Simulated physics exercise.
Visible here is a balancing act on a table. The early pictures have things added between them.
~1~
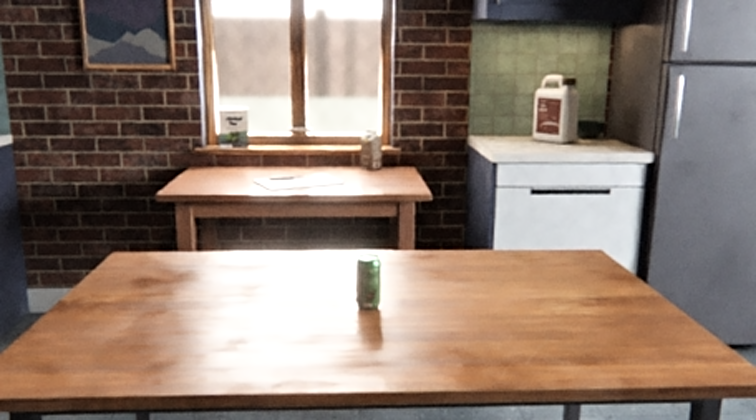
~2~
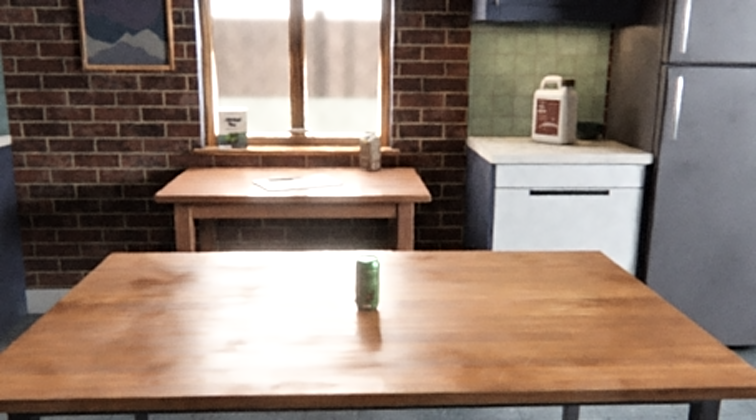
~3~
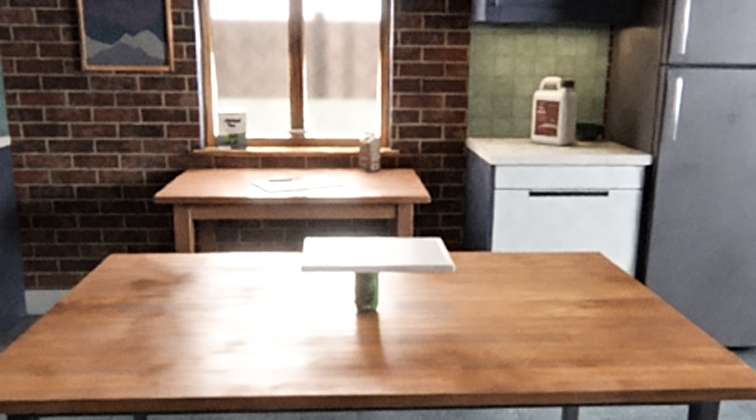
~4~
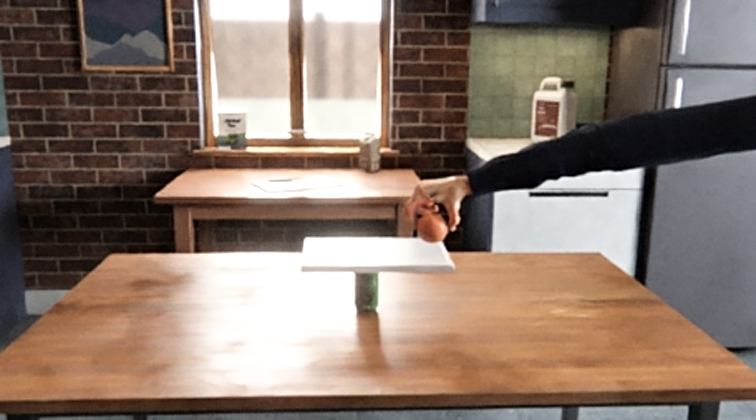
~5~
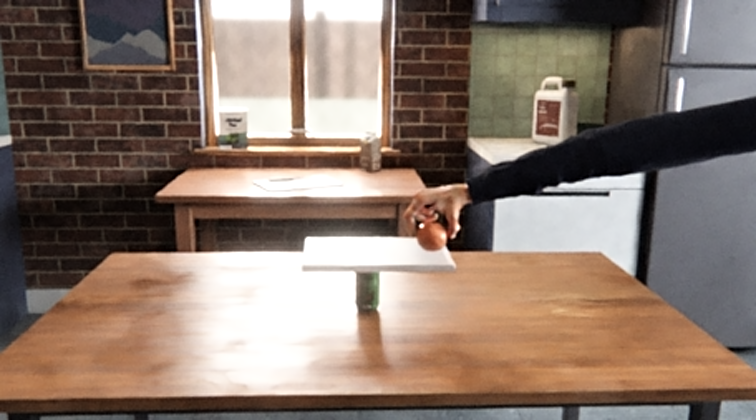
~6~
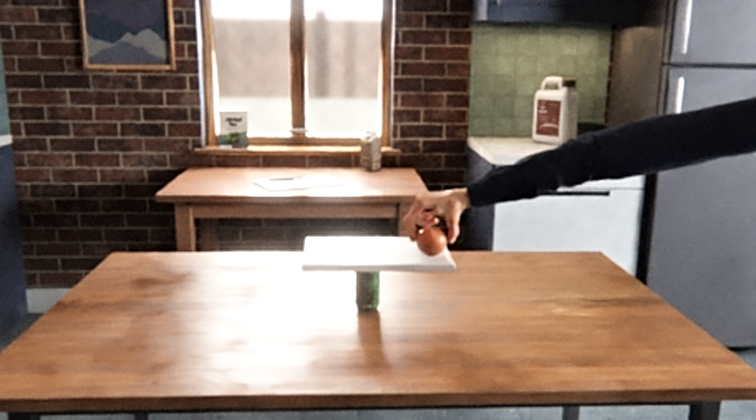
A hand and dark-sleeved arm reach in from the right over a wooden table in a brick-walled kitchen, seen from the front by a still camera. A green can stands mid-table, with a window and smaller table behind, and a white jug on the counter at right. A white board appears atop the can, then the hand lowers an orange tomato slightly onto its right end, still holding it.
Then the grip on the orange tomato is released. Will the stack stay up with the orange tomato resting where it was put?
Pretty clearly, it isn't secure there.
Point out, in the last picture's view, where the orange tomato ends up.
Look around (483, 304) in the final frame.
Then, 0.40 s on from there, orange tomato now fallen; white lid turned 50° from how it was put.
Then, 0.60 s on from there, white lid turned 38° from how it was put.
In the end, fallen, orange tomato and white lid; green can unmoved. At the end, from the last picture's camera, orange tomato near (482, 304). The stack comes apart.
